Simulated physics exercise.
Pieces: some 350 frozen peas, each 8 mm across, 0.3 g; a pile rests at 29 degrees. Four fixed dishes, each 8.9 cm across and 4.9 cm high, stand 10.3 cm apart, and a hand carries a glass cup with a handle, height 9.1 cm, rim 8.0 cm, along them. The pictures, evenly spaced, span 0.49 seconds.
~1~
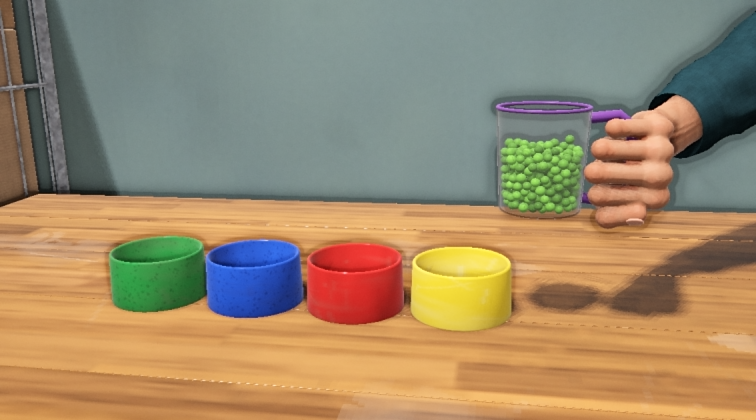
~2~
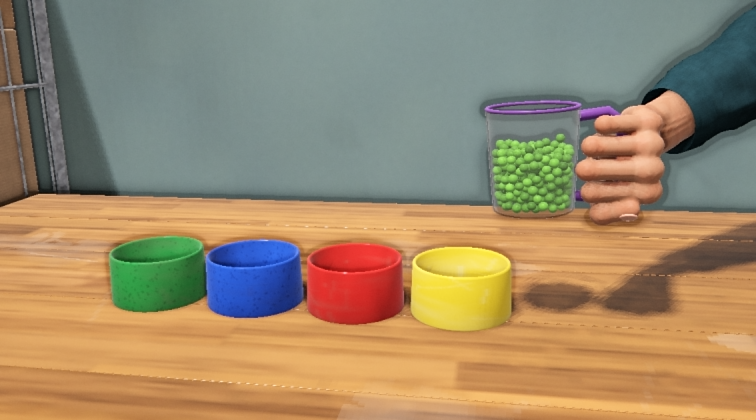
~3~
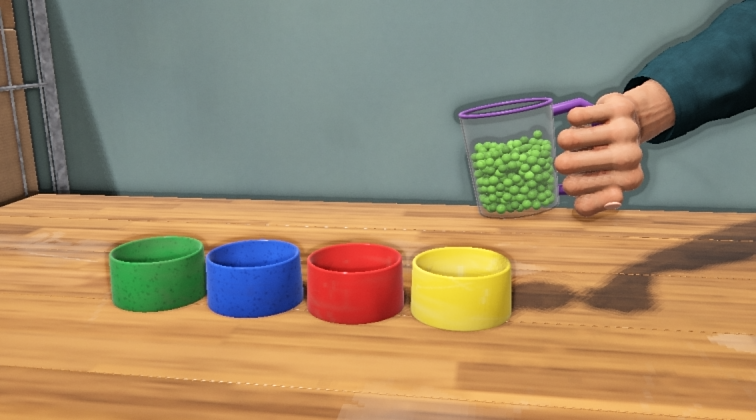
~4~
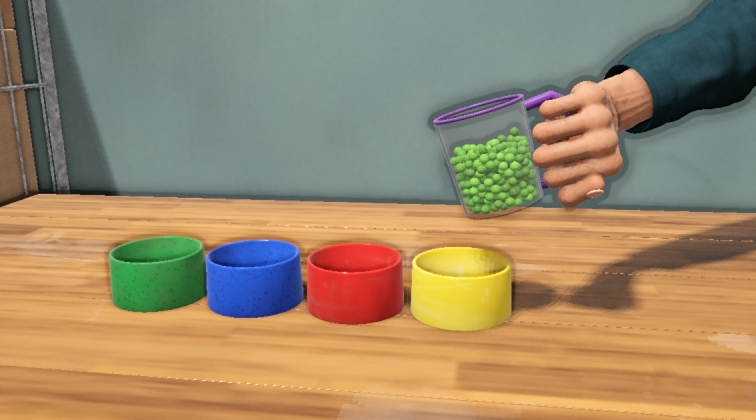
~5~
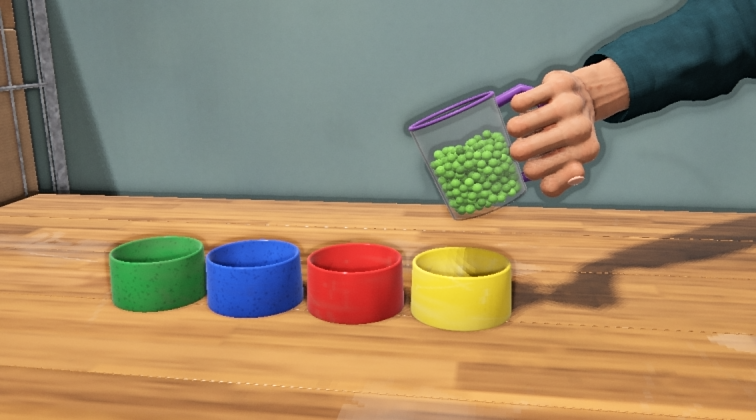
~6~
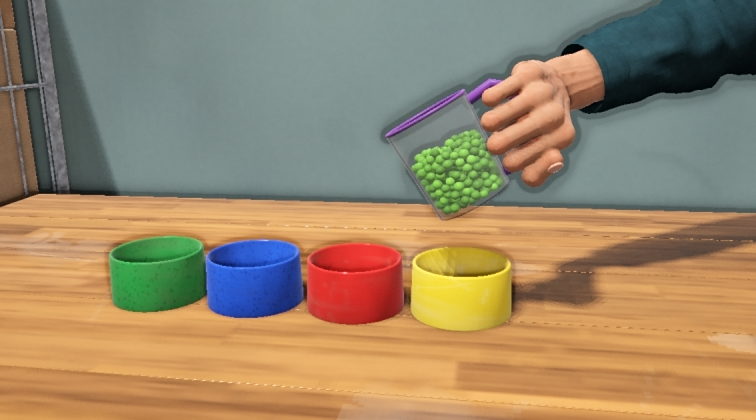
Hand moving a clear cup of green peas left while tilting it above yellow and red dishes in a four-dish row.
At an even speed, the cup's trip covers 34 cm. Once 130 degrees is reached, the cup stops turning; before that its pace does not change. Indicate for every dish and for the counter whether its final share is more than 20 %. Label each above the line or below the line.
Red: Below the line; blue: Below the line; green: Above the line; yellow: Below the line; counter: Below the line.
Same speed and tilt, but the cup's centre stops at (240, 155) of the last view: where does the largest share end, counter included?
Green.
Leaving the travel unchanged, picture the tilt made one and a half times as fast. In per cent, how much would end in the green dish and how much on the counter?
Green: 0, counter: 10.
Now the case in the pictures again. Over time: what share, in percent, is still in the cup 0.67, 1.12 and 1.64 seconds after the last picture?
Roughly 100, then 75, then 0.
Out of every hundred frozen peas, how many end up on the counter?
I'd reckon around 5 per cent.
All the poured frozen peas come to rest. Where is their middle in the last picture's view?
Approximately (153, 272) in the last picture.
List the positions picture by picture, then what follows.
The first picture shows cup at (541, 159), tilt 0 degrees, lip at (498, 107), moved 0.0 cm; middle of the pieces at (539, 172); yellow dish at (461, 262); red dish at (355, 258); blue dish at (253, 254); green dish at (157, 250).
The second picture shows cup at (533, 159), tilt 3 degrees, lip at (487, 110), moved 0.8 cm; middle of the pieces at (532, 172).
The third picture shows cup at (512, 158), tilt 10 degrees, lip at (460, 115), moved 2.6 cm; middle of the pieces at (513, 171).
The fourth picture shows cup at (491, 158), tilt 16 degrees, lip at (435, 122), moved 4.4 cm; middle of the pieces at (494, 171).
The fifth picture shows cup at (470, 158), tilt 23 degrees, lip at (411, 129), moved 6.3 cm; middle of the pieces at (474, 170).
The sixth picture shows cup at (450, 157), tilt 30 degrees, lip at (388, 136), moved 8.2 cm; middle of the pieces at (455, 170); yellow dish at (461, 262); red dish at (355, 258); blue dish at (253, 254); green dish at (157, 250).
Then, 0.67 s after the last picture, tilt 77 degrees; cup holds 100 %.
Then, 1.12 s after the last picture, tilt 108 degrees; cup holds 75 %, green 15 %.
Then, 1.64 s after the last picture, tilt 130 degrees; cup holds 0 %, green 95 %.
In the end, red 0 %, blue 0 %, green 95 %, yellow 0 %, counter 5 %.
